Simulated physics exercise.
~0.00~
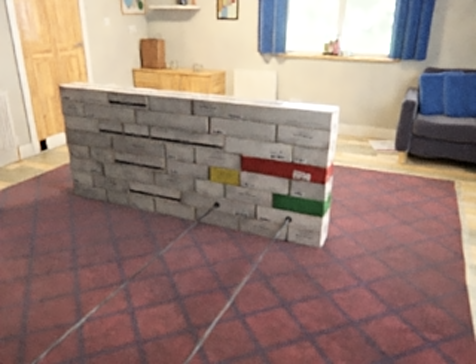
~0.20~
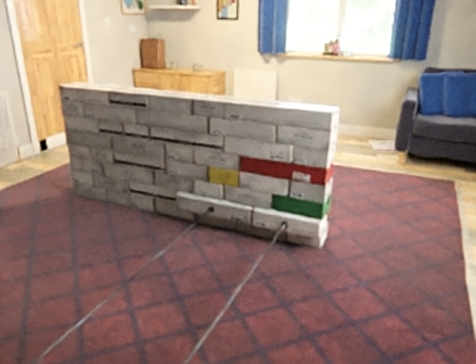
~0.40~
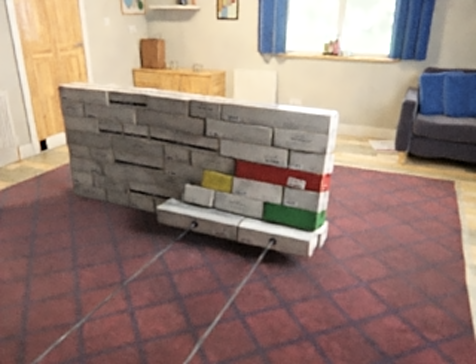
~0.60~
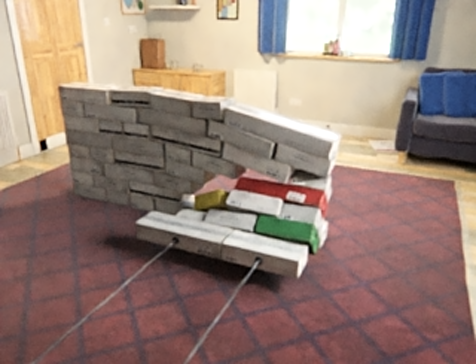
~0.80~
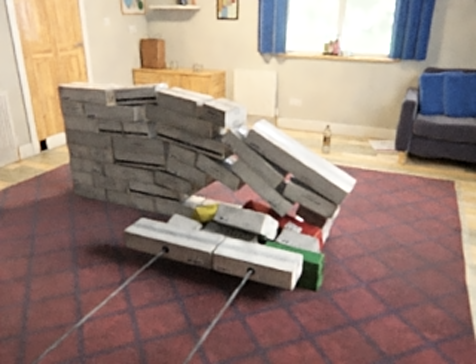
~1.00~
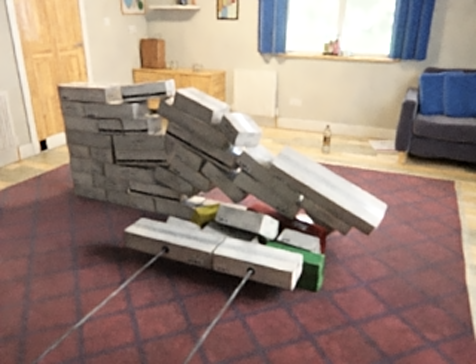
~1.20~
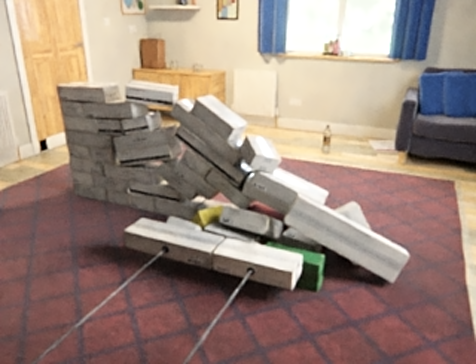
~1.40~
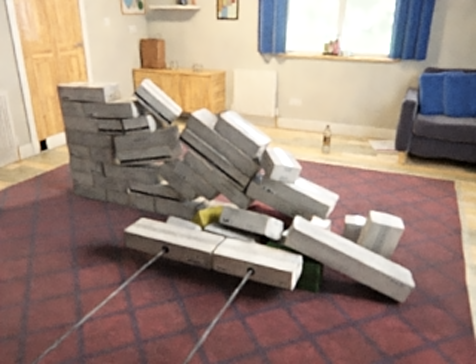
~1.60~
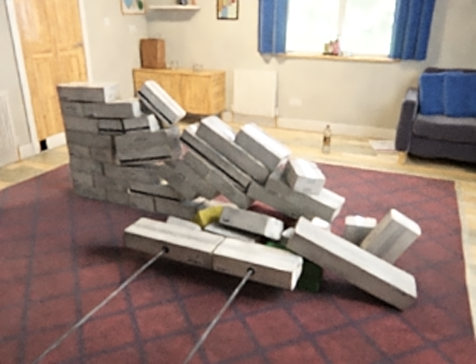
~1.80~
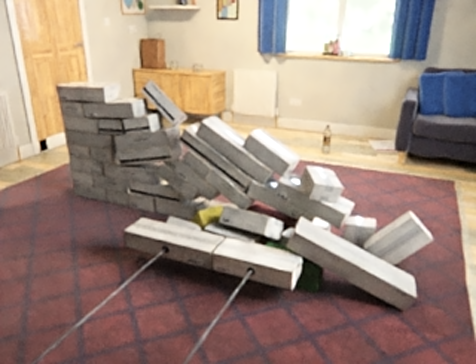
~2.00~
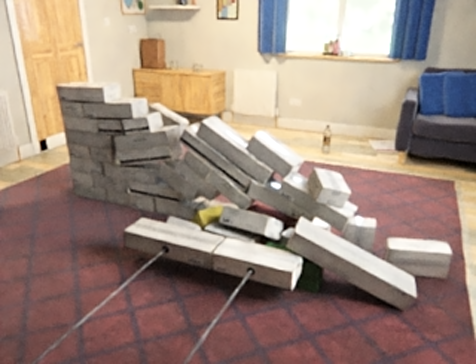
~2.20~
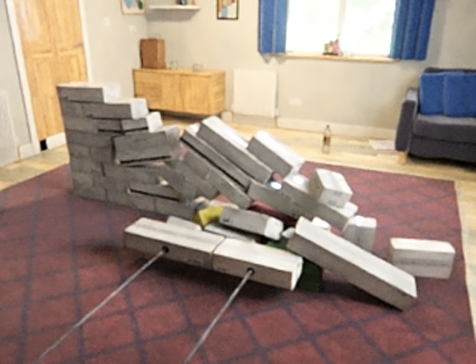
A wall of pale, brick-like boxes stood on a rug until two rods drew a pair out from the bottom near the right end, and the right side slumped and tumbled, leaving the left part standing beside a sloping heap.
